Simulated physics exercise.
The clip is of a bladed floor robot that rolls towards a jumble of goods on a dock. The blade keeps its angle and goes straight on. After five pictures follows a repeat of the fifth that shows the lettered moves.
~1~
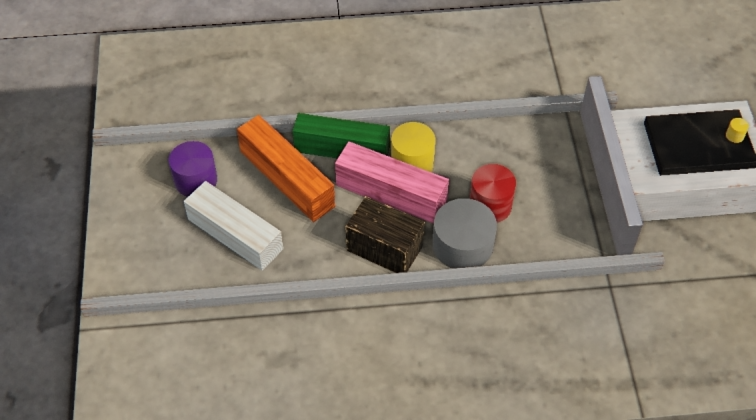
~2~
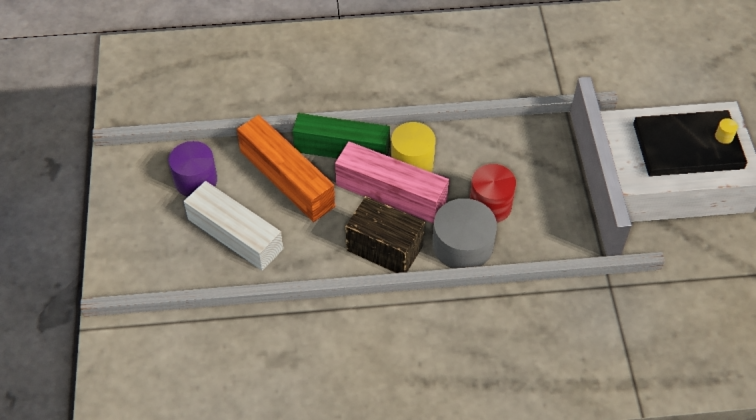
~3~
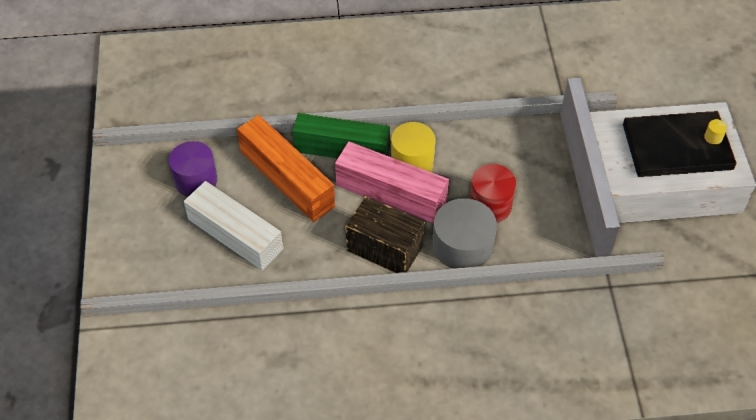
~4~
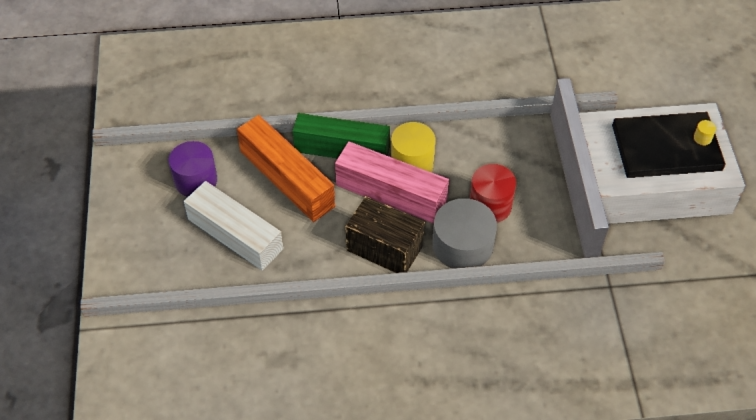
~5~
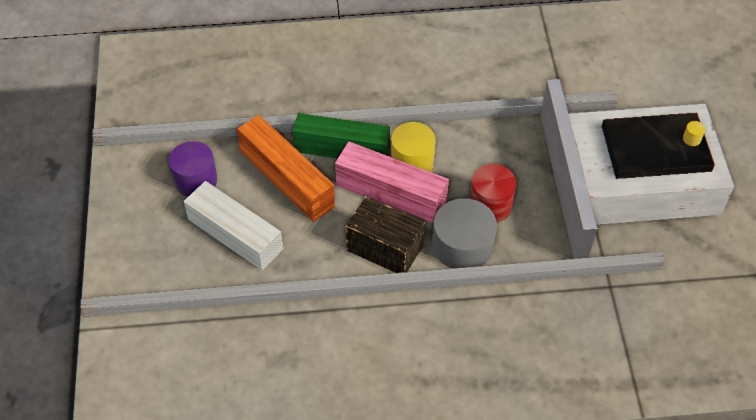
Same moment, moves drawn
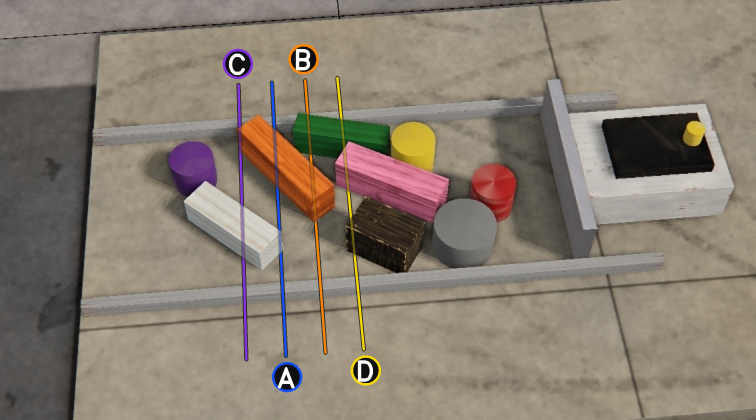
Bladed floor robot rolling slowly left between two grey rails towards a jumble of coloured blocks and cylinders, which stay still.
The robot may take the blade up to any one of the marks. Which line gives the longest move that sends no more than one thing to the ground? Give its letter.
It can go as far as C.
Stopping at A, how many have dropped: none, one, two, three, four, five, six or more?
In all, none.
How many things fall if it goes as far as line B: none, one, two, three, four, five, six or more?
By then, none.
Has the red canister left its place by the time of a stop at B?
By then, yes.
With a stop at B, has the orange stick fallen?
No.
On the marked copy, A at (278, 207); B at (314, 205); C at (242, 210); D at (349, 202).
Taking C. A third of the way, robot (533, 153); grey canister (423, 242); black crate (353, 239).
Two thirds of the way, robot (417, 162); purple canister (181, 173); white stick (198, 231).
When it is over, robot (324, 169); purple canister (99, 181); white stick (104, 241); none fallen.
As for the rest, A is within the limit but short; B is within the limit but short; D is within the limit but short.
